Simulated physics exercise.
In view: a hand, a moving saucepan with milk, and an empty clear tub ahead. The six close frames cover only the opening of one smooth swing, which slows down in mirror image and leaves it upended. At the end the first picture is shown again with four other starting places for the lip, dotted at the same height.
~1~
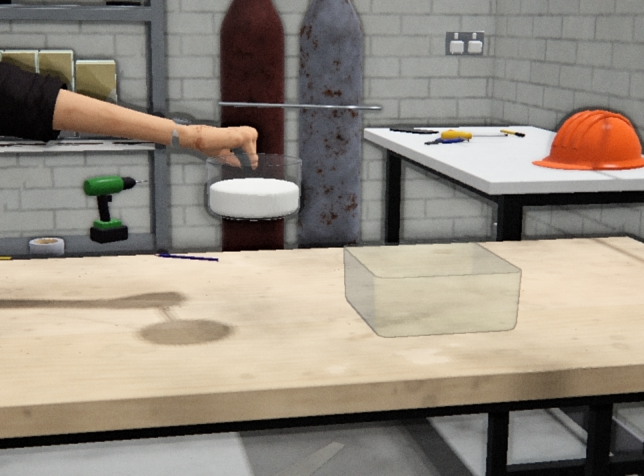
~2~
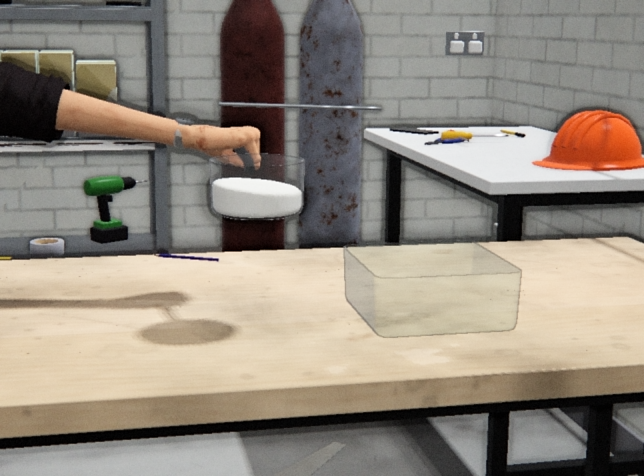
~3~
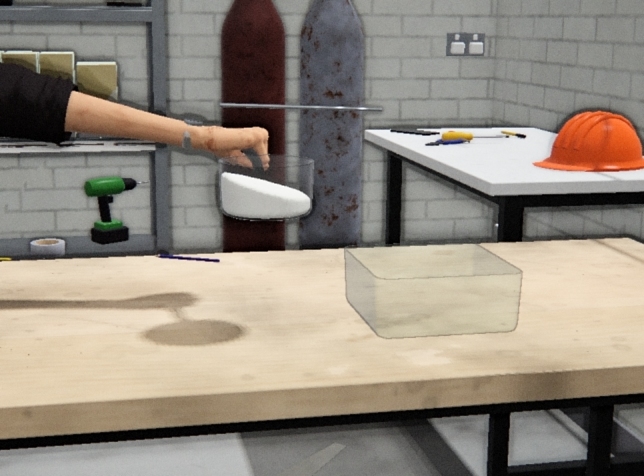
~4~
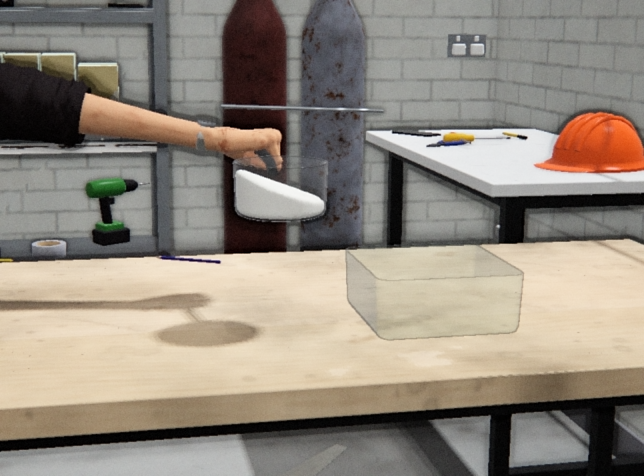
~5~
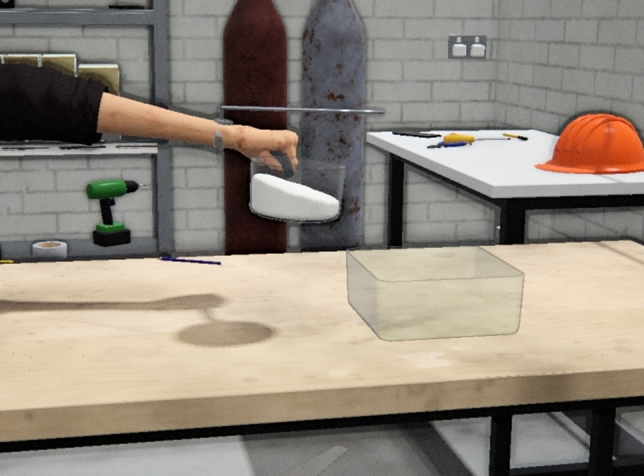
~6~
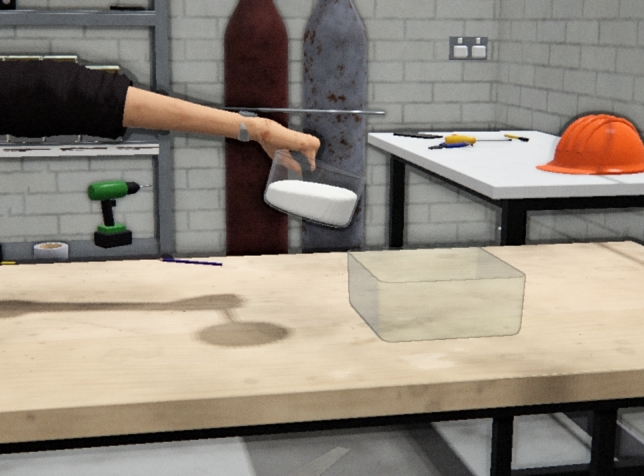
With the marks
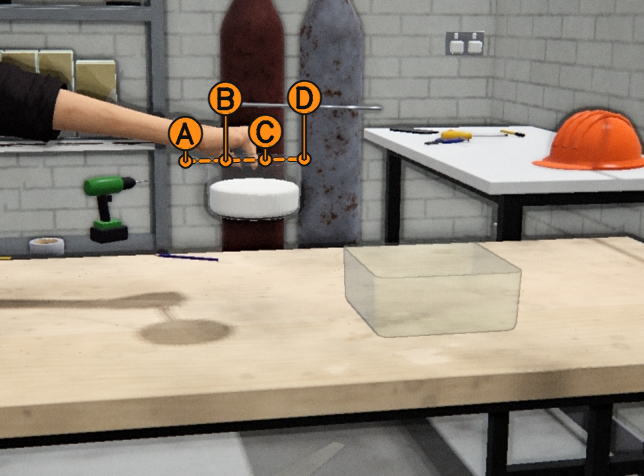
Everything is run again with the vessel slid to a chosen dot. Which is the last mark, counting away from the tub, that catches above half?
That is place C.
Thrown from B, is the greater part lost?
Yes, that goes wrong.
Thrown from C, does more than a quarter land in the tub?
Yes.
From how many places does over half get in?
Two.
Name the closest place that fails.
The answer is B.
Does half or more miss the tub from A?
Yes.
On the marked copy, A at (185, 161); B at (225, 160); C at (265, 159); D at (304, 159).
If A is chosen, about 0 % lands in the tub, 100 % falls short.
If B is chosen, about 25 % lands in the tub, 71 % falls short and 4 % goes beside or beyond.
If C is chosen, about 65 % lands in the tub, 25 % falls short and 10 % goes beside or beyond.
If D is chosen, about 87 % lands in the tub, 2 % falls short and 11 % goes beside or beyond.
